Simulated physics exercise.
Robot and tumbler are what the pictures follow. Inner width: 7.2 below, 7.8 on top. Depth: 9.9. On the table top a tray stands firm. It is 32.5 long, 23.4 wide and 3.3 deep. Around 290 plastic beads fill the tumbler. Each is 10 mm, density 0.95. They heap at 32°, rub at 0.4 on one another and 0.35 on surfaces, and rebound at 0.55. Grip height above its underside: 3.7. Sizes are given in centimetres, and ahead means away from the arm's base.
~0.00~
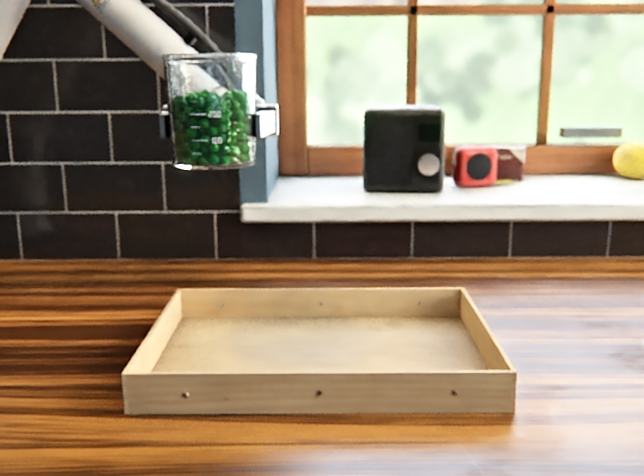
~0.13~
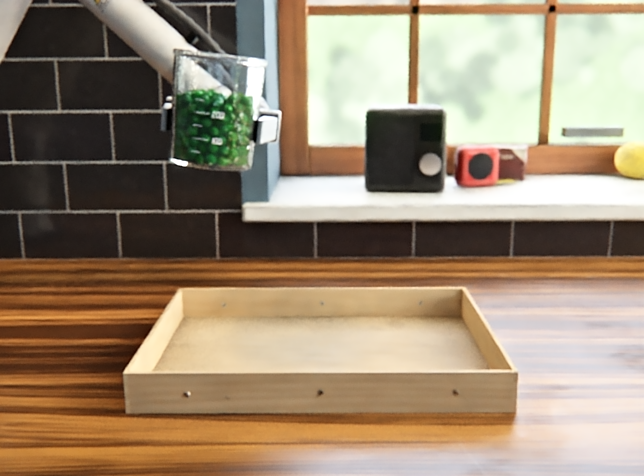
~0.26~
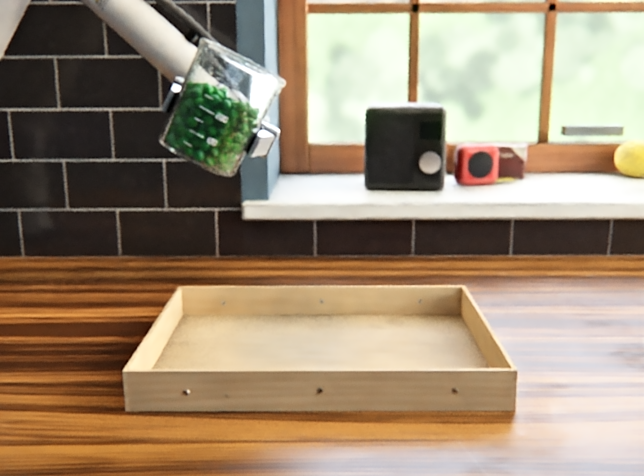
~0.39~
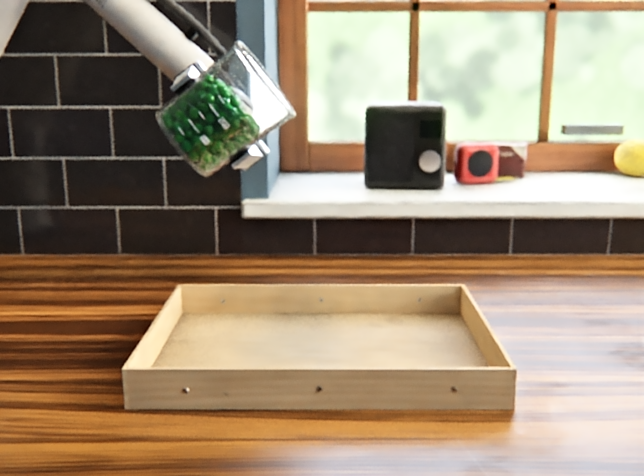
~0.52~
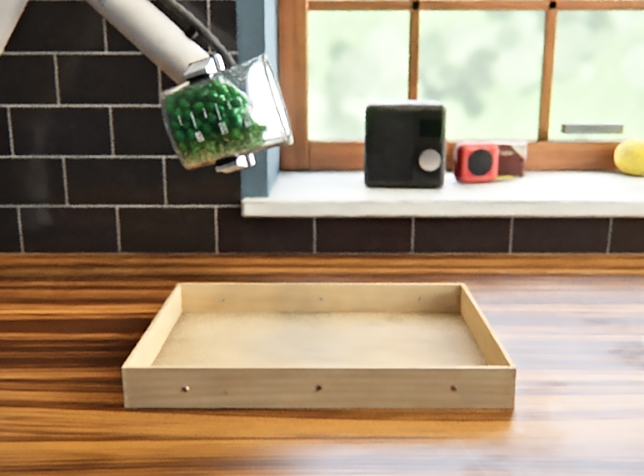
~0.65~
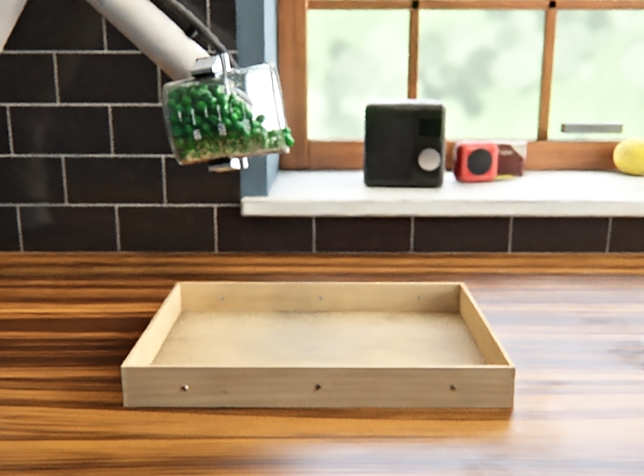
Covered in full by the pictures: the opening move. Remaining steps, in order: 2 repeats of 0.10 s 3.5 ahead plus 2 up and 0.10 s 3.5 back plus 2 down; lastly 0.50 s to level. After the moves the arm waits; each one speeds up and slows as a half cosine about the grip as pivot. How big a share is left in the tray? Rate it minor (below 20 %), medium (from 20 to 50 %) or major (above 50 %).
Rated: Major.
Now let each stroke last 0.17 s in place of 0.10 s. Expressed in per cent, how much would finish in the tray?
I'd expect close to 45 per cent then.
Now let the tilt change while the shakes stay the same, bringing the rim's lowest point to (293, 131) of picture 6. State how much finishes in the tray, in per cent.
About 55 percent.
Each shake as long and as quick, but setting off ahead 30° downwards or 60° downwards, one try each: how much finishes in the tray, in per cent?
Estimates, in order: 40 % then 25 %.
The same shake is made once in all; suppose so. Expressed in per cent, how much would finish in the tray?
About 70 %.
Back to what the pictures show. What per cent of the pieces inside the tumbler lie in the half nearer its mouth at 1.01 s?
That share comes to roughly 85 percent.
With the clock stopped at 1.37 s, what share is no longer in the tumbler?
Roughly 80 percent.
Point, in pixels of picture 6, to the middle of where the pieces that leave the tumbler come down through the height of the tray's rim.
I'd say somewhere around (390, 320).
By 1.01 s, tilted 81° forward, highest piece 26 above the table; 167 in the tray, 102 in the tumbler, 18 in flight or on a rim.
By 1.37 s, tilted 23° forward, highest piece 25 above the table; 222 in the tray, 57 in the tumbler, 7 on the table or floor, 1 in flight or on a rim.
By 1.75 s, level, highest piece 24 above the table; 222 in the tray, 57 in the tumbler, 8 on the table or floor.
By 2.80 s, level, highest piece 24 above the table; 222 in the tray, 57 in the tumbler, 8 on the table or floor.
Final count, 222 in the tray, 57 in the tumbler, 8 on the table or floor. That is 77 % in the tray.
